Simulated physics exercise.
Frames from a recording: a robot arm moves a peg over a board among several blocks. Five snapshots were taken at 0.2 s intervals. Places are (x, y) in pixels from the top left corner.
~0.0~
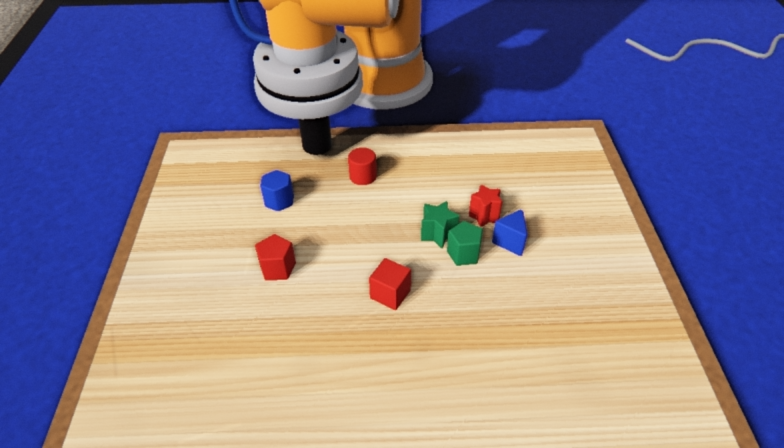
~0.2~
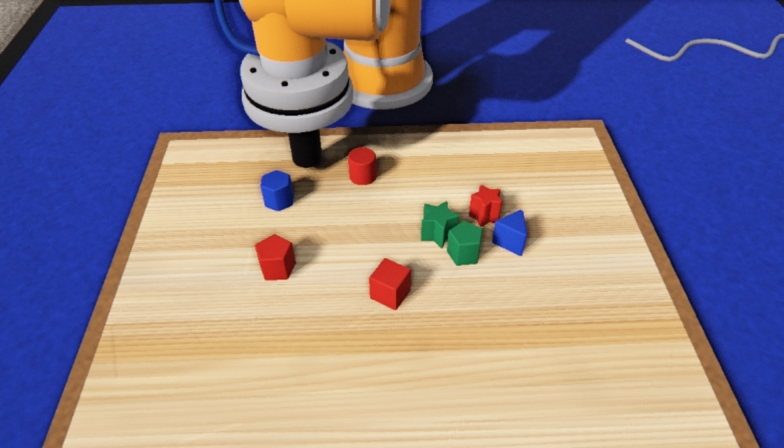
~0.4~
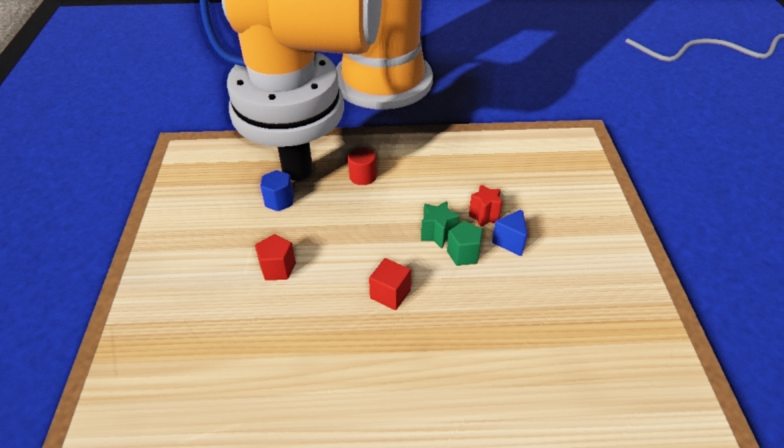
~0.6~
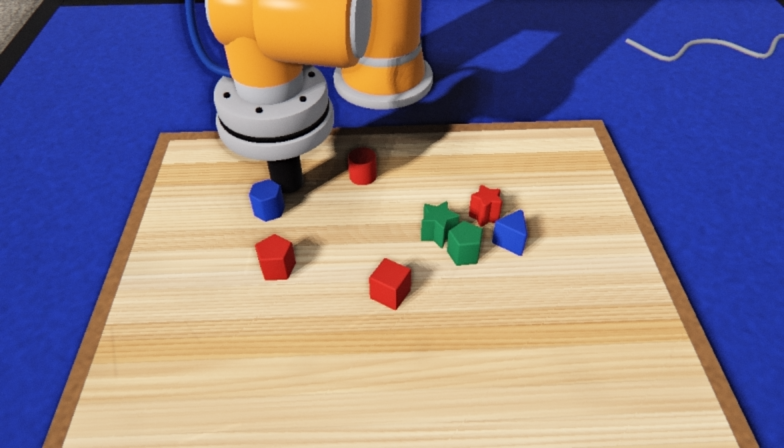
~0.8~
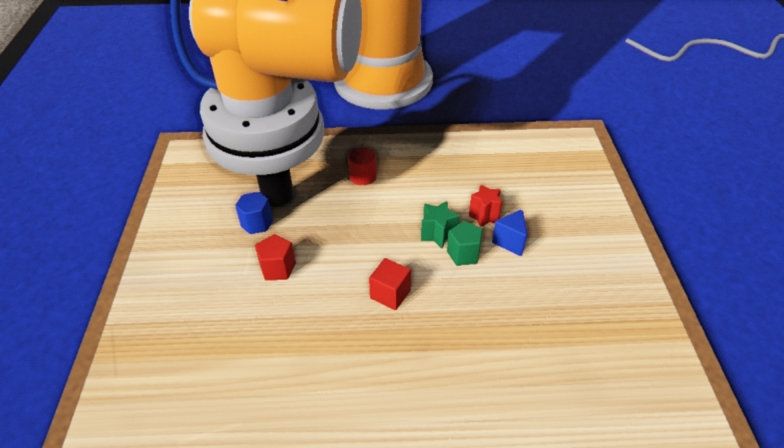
A pale wooden board with a brown edge lies on a blue surface, seen from above at an angle by a still camera. A blue hexagonal block, a red cylinder, a red pentagon and a red cube sit left and centre, with two green blocks, a red star and a blue triangle clustered right. The orange arm moves its black peg toward the lower left, then nudges the blue block a short way in that direction.
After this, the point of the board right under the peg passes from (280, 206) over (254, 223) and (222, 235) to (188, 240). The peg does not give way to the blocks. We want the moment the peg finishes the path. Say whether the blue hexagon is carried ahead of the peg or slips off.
The peg loses it on the way.
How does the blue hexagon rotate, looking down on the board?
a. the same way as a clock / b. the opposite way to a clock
My answer is option b.
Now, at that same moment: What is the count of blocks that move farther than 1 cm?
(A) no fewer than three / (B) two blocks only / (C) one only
Option C.
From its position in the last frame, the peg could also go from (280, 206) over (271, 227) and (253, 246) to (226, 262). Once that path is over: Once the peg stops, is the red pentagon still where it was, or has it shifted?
Left where it is.
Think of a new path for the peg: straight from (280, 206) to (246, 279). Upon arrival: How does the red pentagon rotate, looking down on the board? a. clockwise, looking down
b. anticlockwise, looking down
It's b.
On the path given first. One third of the way, peg (252, 213); blue hexagon (226, 221), turned 10° anticlockwise.
Two thirds of the way, peg (218, 226); blue hexagon (198, 239), turned 45° anticlockwise.
At the end, peg (184, 230); blue hexagon (189, 243), turned 80° anticlockwise; red pentagon unmoved.
